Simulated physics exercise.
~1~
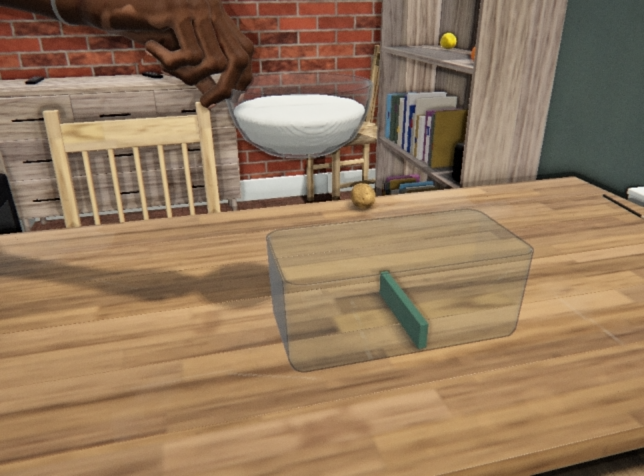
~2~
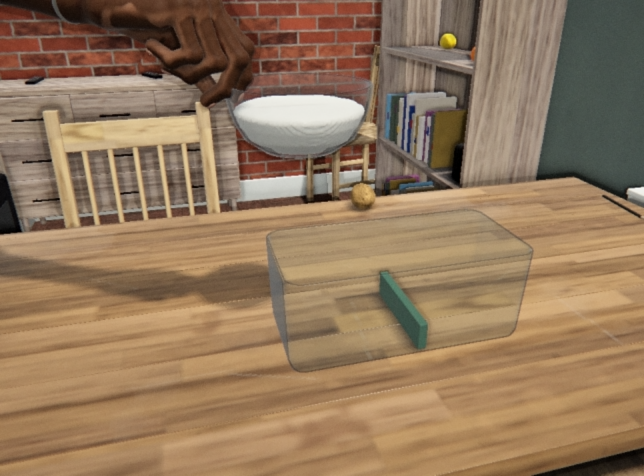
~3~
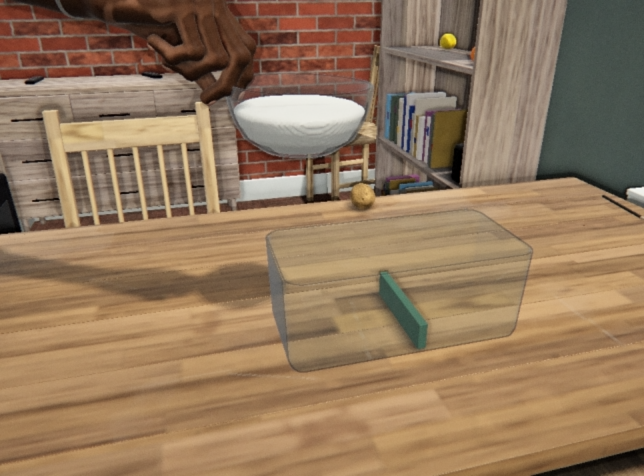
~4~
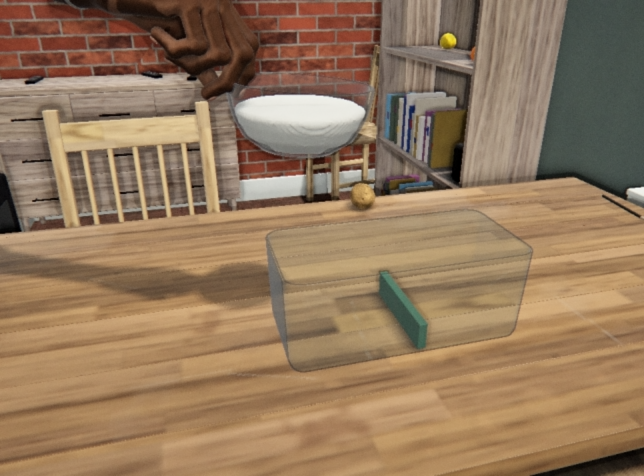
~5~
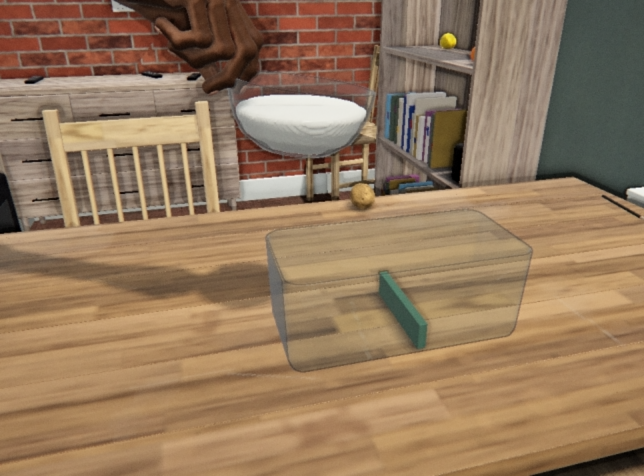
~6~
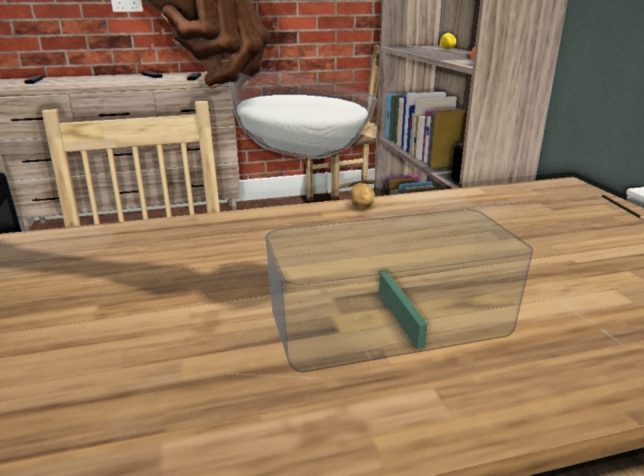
A hand slightly tilting a clear bowl of white contents rightward above a wooden table holding a transparent box with a green divider.
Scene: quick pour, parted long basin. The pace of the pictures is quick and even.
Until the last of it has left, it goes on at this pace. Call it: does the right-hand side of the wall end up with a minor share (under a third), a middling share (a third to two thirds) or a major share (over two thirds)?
The right side gets a middling share.
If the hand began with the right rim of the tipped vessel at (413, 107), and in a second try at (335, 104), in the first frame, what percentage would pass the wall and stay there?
Estimate: 85 per cent, then 5 per cent.
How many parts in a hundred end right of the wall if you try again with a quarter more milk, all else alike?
About 60 in a hundred.
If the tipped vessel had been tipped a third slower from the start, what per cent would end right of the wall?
Near 60 parts in a hundred.
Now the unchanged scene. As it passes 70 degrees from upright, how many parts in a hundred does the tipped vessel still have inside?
Near 45 per cent.
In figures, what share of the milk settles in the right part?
50 %.
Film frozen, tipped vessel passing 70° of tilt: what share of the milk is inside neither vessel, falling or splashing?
It works out to about 45 percent.
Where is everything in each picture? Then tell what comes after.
The first picture shows tilt 0°; pouring edge (368, 82); surface from (232, 109) to (360, 102); the long basin's rim runs from (275, 258) to (505, 230); the wall's top is at (402, 297).
The second picture shows tilt 1°; pouring edge (367, 83); surface from (232, 110) to (359, 103).
The third picture shows tilt 2°; pouring edge (368, 84); surface from (233, 109) to (360, 104).
The fourth picture shows tilt 5°; pouring edge (369, 87); surface from (233, 108) to (360, 105).
The fifth picture shows tilt 8°; pouring edge (370, 92); surface from (235, 107) to (361, 105).
The sixth picture shows tilt 12°; pouring edge (371, 97); surface from (236, 107) to (363, 106).
A moment on, the tilt is 70° and 46 per cent is still to pour, 4 is left of the wall and 6 right of it.
Next, the tilt is 103° and 2 per cent is still to pour, 38 is left of the wall and 50 right of it.
Then the tilt is 106° and 0 per cent is still to pour, 49 is left of the wall and 50 right of it.
Later the tilt is 106° and 0 per cent is still to pour, 49 is left of the wall and 50 right of it.
In the end 49 per cent lies left of the wall, 50 right of it and 1 outside.
